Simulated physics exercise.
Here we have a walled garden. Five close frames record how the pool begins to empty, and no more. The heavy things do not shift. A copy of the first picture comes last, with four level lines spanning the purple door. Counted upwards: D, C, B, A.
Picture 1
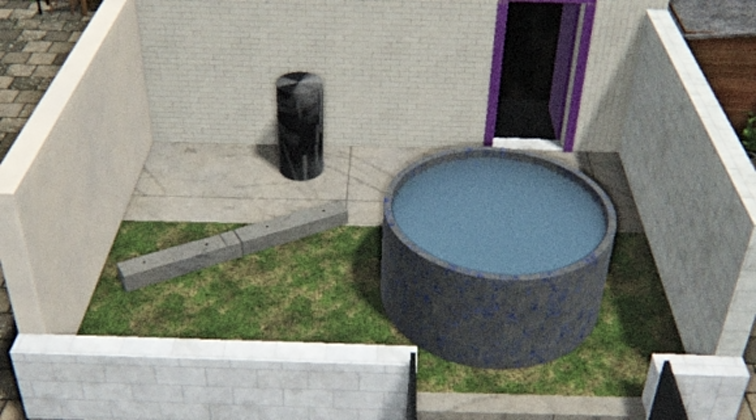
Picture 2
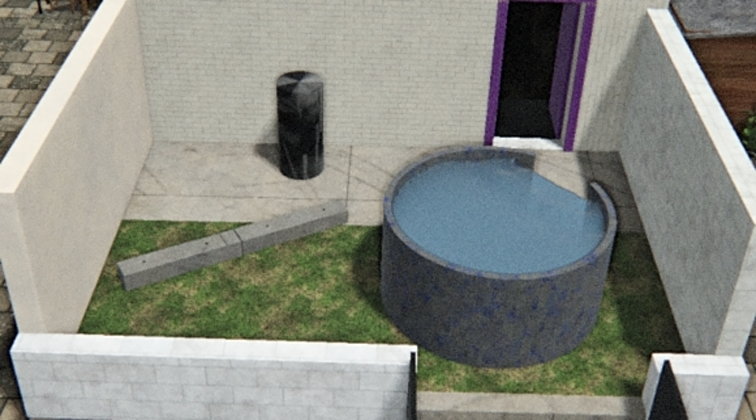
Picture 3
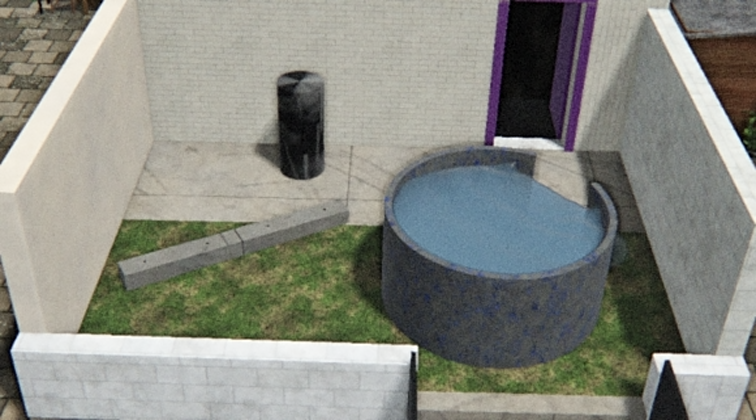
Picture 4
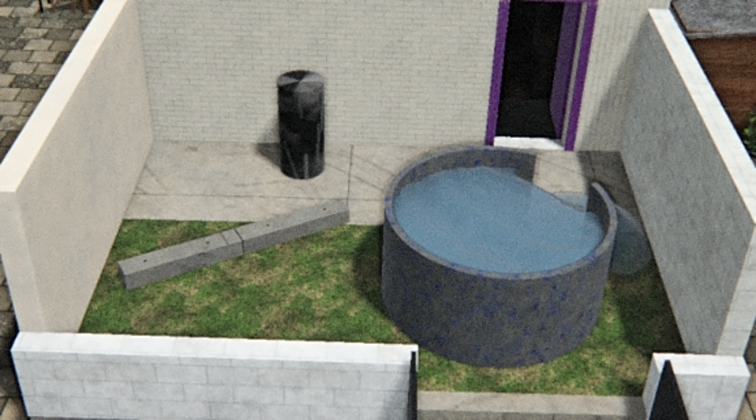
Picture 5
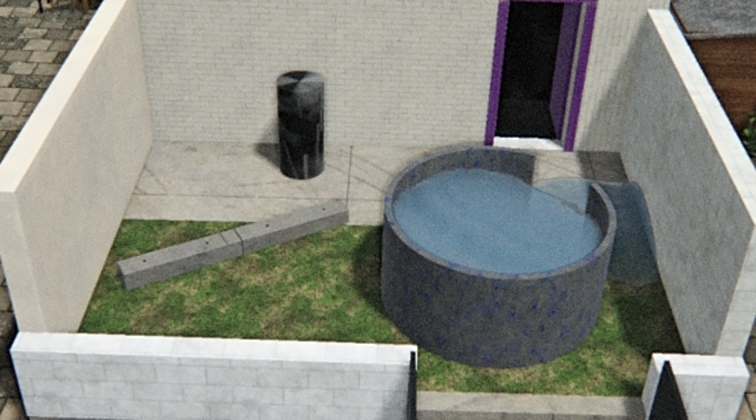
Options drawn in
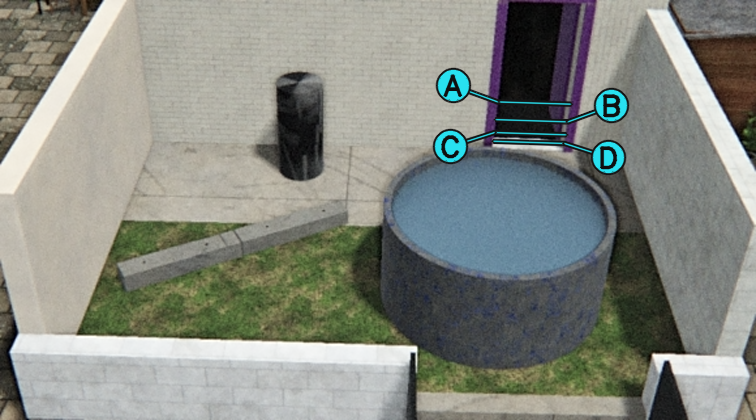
A round, dark stone pool filled with blue water stands on the right of a pale-walled garden, seen from above by a still camera. Behind it is a purple-framed doorway, with a black cylinder on the paving to its left and a long grey beam lying by the patchy grass. The pool's level lowers slightly as water pours through its back-right rim and spreads over the ground toward the right wall.
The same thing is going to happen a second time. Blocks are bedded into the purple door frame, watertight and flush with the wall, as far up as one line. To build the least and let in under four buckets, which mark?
B will do.
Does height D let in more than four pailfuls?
Yes, it does.
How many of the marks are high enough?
Two of the four.
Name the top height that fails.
It is C.
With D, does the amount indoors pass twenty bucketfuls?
Yes, clearly.
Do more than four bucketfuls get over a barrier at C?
Yes, it does.
On the marked copy, A at (534, 103); B at (531, 120); C at (530, 133); D at (529, 142); from the bottom up D, C, B, A.
With A, nothing gets over.
With B, a bucket or two gets in.
With C, some 15 bucketfuls get in.
With D, dozens of bucketfuls pour in.
